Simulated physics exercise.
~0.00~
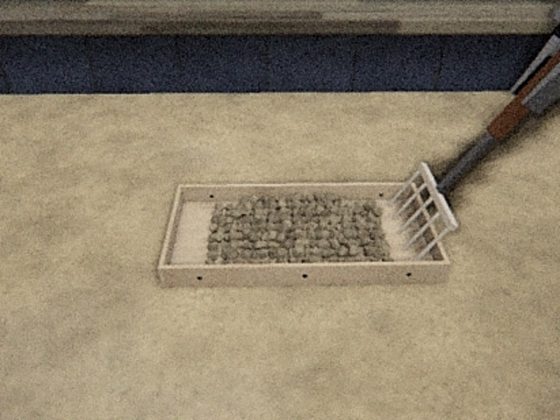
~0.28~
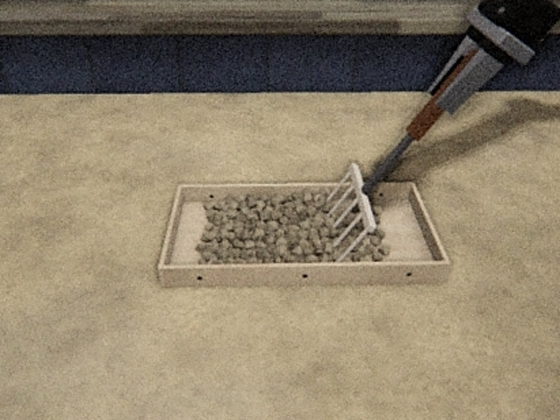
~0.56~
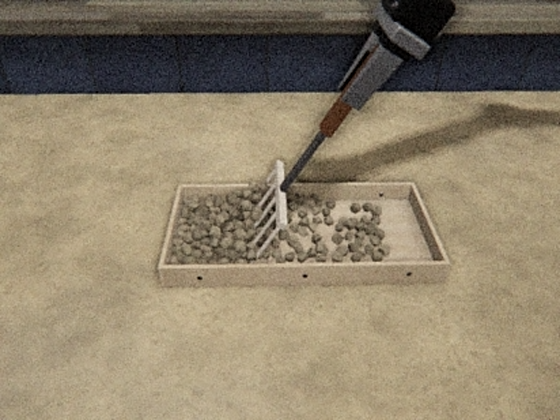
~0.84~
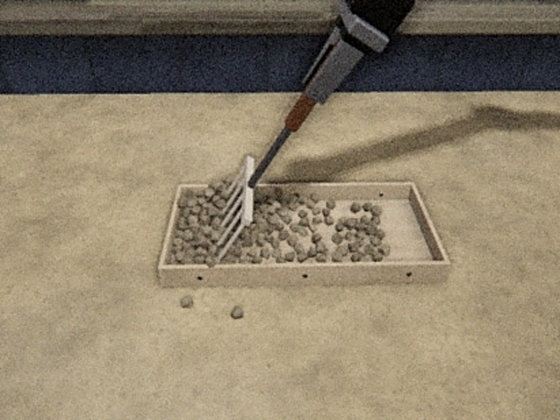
On a sandy-coloured table top, a robot arm holding a pale fork dragged it leftward through a shallow tray of small grey pebbles, heaping many at the left end while others stayed behind, and finally a couple lay outside the tray's front edge.
